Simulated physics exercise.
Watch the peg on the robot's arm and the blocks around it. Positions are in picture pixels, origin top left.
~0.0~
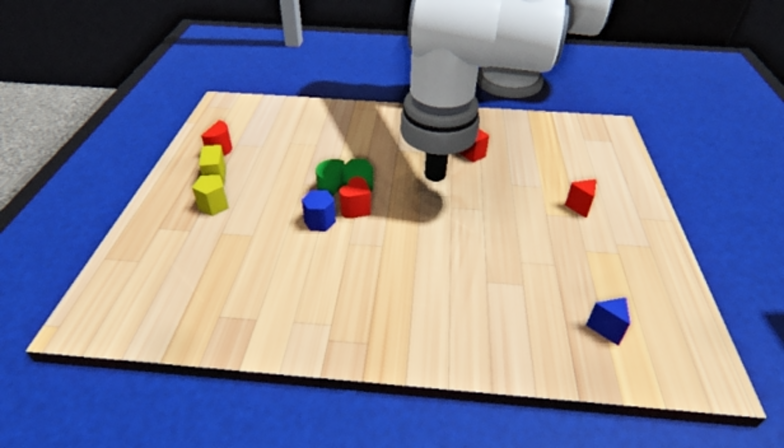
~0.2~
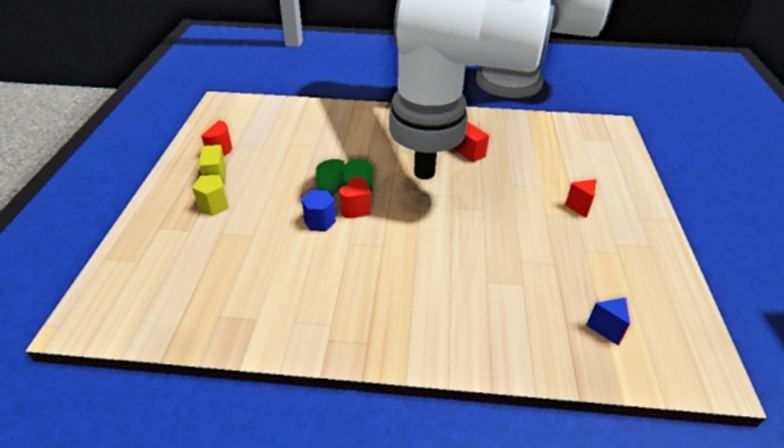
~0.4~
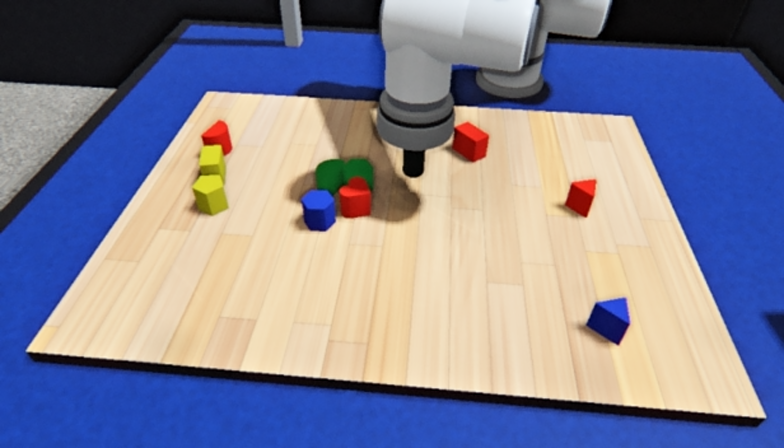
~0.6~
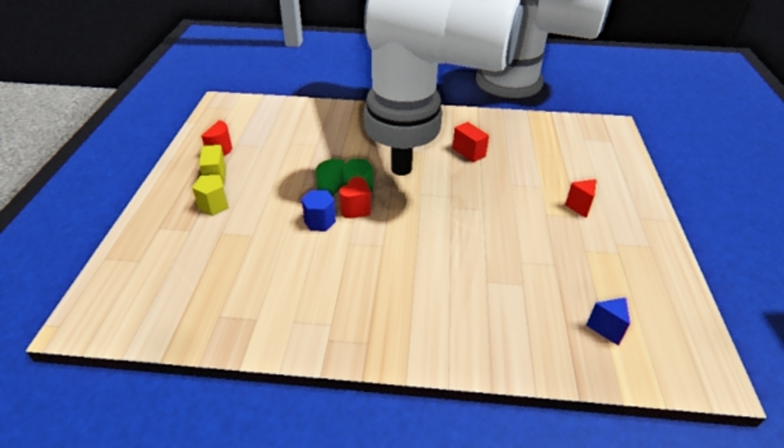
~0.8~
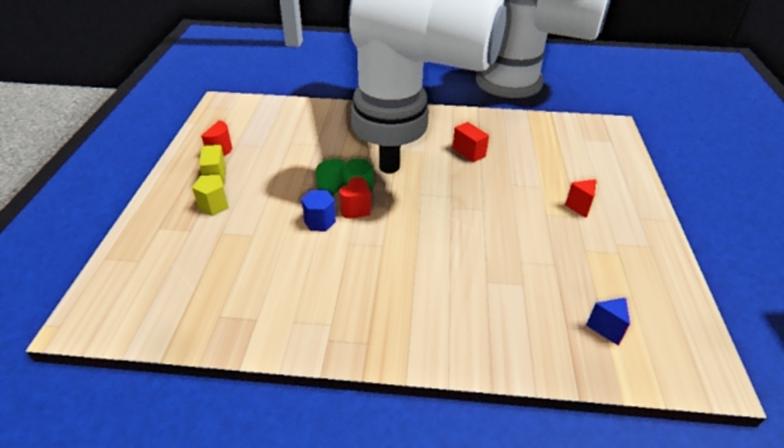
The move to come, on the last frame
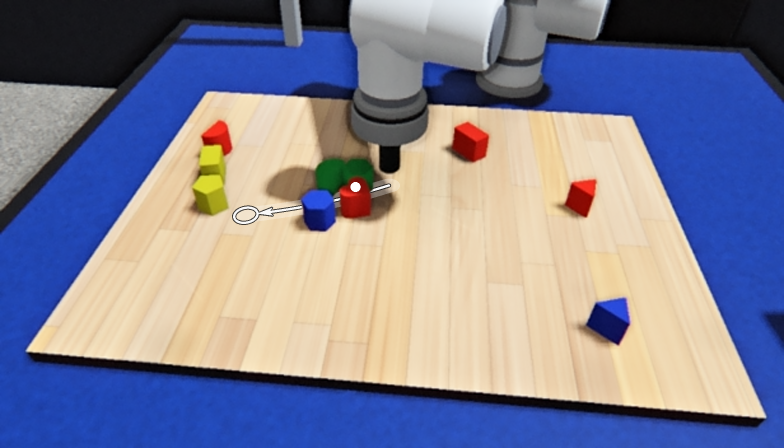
Robot arm with a black peg moving slowly left above a wooden board, nearing a still cluster of coloured blocks.
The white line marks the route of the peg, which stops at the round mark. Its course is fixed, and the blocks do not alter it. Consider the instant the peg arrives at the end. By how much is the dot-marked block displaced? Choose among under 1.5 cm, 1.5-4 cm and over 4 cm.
It shifts 1.5 to 4 cm.
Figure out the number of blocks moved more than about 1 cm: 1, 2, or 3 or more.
Once the path ends, three or more blocks will have shifted.
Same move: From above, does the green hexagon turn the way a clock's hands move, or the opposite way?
I'd predict that, seen from above, the green hexagon rotates clockwise.
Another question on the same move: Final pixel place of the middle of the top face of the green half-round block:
By then it is at (282, 157).
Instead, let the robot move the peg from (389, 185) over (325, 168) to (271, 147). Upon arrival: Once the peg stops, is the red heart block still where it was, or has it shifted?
The answer is that it remains undisturbed.
Path on the board, from (389, 185) through (345, 198) and (297, 208) to (246, 215); the dot is on the red heart block.
The first path, step by step. One third of the way, peg (343, 181); green half-round block (301, 163); red heart block (347, 192), turned 45° anticlockwise; green hexagon (319, 171), turned 55° clockwise.
Two thirds of the way, peg (293, 191); green half-round block (283, 158), turned 40° clockwise; red heart block (344, 193), turned 60° anticlockwise; green hexagon (286, 171), turned 95° clockwise.
At the end, peg (242, 198); blue hexagon in place; green half-round block (282, 157), turned 45° clockwise; red heart block (344, 193), turned 60° anticlockwise; green hexagon (285, 171), turned 100° clockwise.
